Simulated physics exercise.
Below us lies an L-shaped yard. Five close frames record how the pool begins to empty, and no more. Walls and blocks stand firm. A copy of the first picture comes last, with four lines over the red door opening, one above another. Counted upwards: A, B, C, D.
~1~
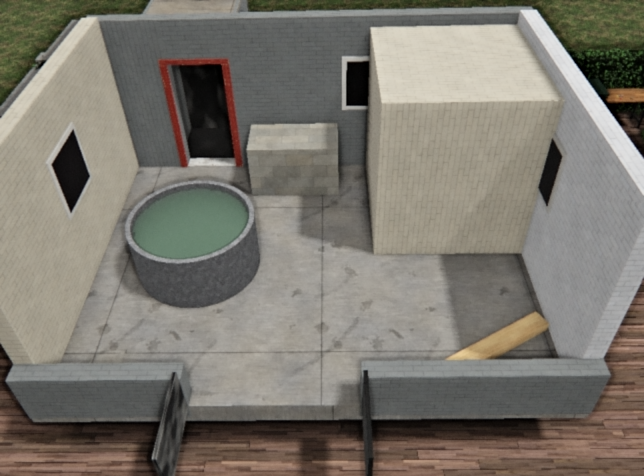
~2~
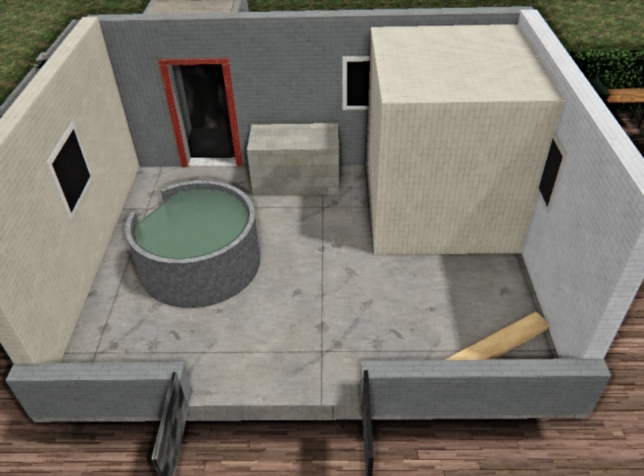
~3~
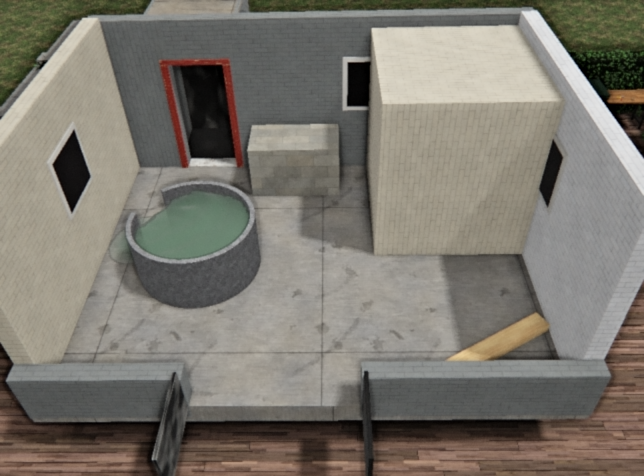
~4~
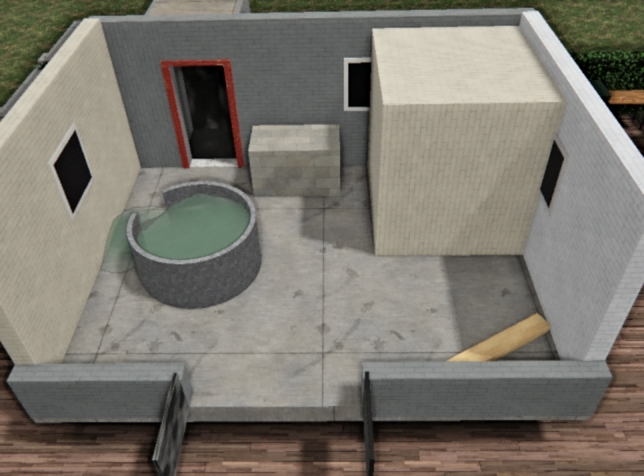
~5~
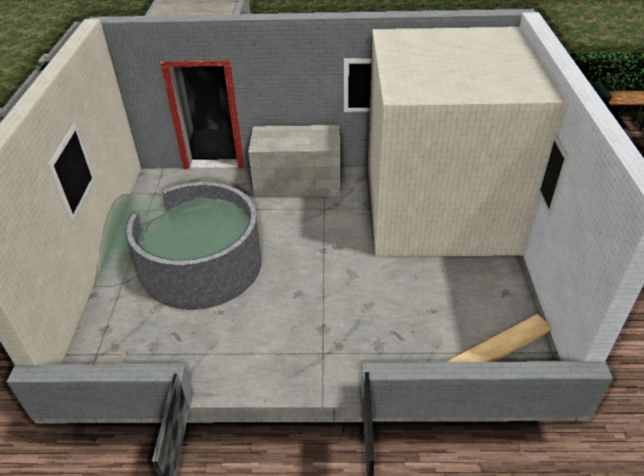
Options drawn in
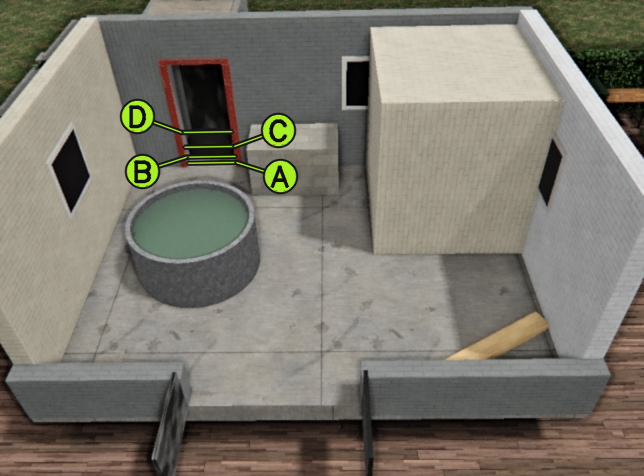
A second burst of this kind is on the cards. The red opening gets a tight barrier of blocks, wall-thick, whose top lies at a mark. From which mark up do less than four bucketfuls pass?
B is the one.
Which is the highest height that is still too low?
Here it is height A.
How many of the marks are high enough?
Three of the four.
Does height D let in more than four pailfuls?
No, not at all.
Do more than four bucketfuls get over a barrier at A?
Yes, it does.
On the marked copy, A at (212, 162); B at (211, 156); C at (209, 146); D at (206, 132); from the bottom up A, B, C, D.
With A, about 11 bucketfuls get in.
With B, a splash gets over, under a bucket.
With C, nothing gets over.
With D, nothing gets over.
